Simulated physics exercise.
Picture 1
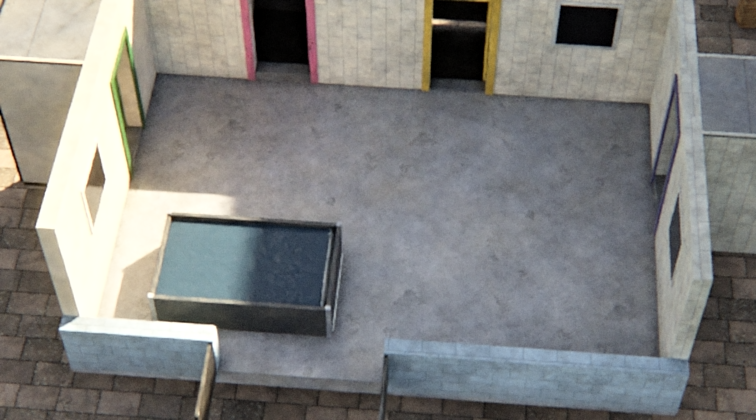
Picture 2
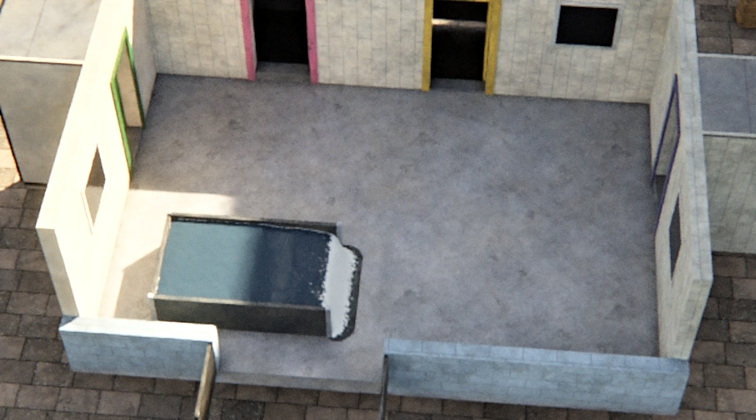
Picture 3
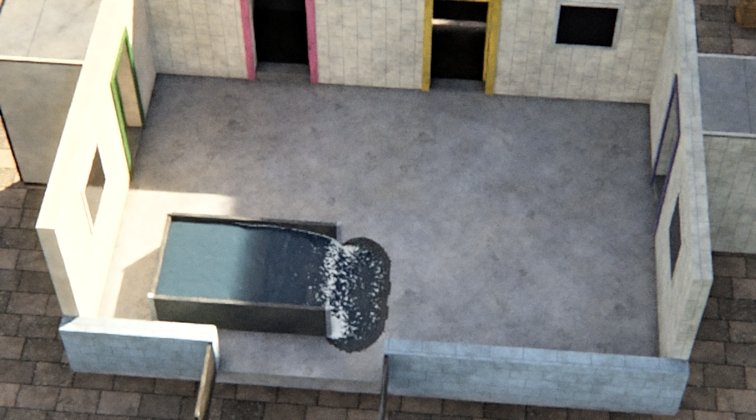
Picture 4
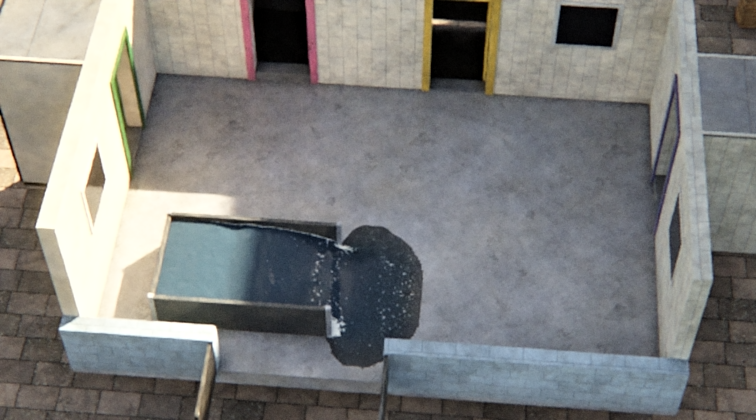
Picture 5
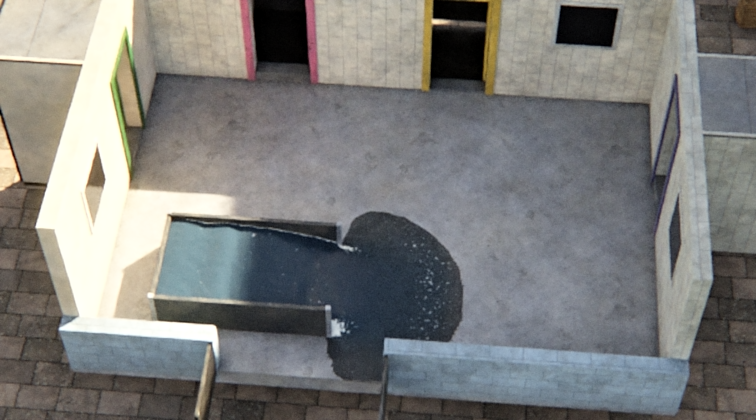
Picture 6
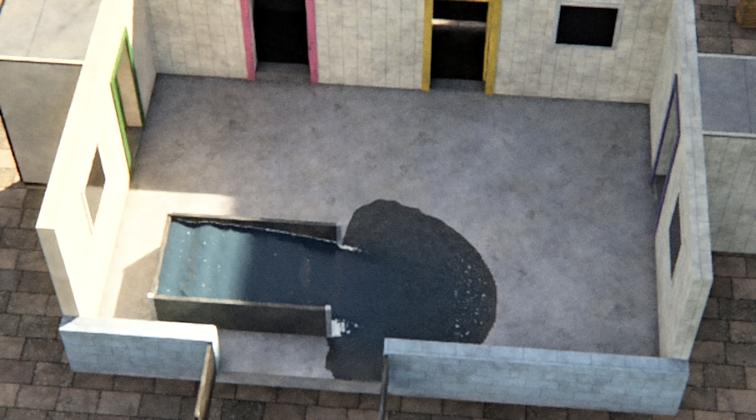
Water bursts from the right end of an open tank and spreads across the courtyard floor.
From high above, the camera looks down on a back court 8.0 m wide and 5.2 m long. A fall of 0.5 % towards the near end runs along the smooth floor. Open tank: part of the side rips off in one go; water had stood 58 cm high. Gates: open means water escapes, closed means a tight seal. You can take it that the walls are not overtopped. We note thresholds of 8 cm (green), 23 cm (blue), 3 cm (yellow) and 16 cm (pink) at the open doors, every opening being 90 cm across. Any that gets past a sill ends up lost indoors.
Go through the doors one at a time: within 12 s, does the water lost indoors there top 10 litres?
Green door - no, it does not. Blue door - no, it does not. Yellow door - yes, it does. Pink door - no, it does not.
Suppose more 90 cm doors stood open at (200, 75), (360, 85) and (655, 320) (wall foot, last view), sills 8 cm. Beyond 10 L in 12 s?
Less, less, more.
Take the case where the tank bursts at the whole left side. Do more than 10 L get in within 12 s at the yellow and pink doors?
With respect to that limit, yellow ends up inside it, pink ends up inside it.
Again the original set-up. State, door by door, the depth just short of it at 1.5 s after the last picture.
Readings (cm): Green = 0; blue = 4; yellow = 0; pink = 0.
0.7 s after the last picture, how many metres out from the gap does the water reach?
I'd say close to 4.4 m.
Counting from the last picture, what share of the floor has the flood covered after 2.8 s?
Covered: Roughly 50 %.
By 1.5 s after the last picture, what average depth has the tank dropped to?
It averages close to 23 centimetres.
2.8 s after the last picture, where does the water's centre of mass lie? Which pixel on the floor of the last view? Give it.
Its balance point sits around (485, 279).
Then, 0.7 s after the last picture water covers 30 % of the floor and is deepest (25 cm) near (340, 309); green door not reached, blue door not reached, yellow door not reached, pink door not reached.
Then, 1.5 s after the last picture water covers 40 % of the floor and is deepest (34 cm) near (660, 387); green door not reached, blue door not reached, yellow door not reached, pink door not reached.
Then, 2.8 s after the last picture water covers 50 % of the floor and is deepest (27 cm) near (647, 386); green door not reached, blue door 16 cm at the sill, 0 L in, yellow door not reached, pink door not reached.
Then, 6.3 s after the last picture water covers 65 % of the floor and is deepest (14 cm) near (649, 112); green door not reached, blue door 6 cm at the sill, 0 L in, yellow door 7 cm at the sill, 12 L in, pink door 2 cm at the sill, 0 L in.
Then, 11.3 s after the last picture water covers 95 % of the floor and is deepest (11 cm) near (130, 186); green door 7 cm at the sill, 0 L in, blue door 5 cm at the sill, 0 L in, yellow door 4 cm at the sill, 31 L in, pink door 3 cm at the sill, 0 L in.
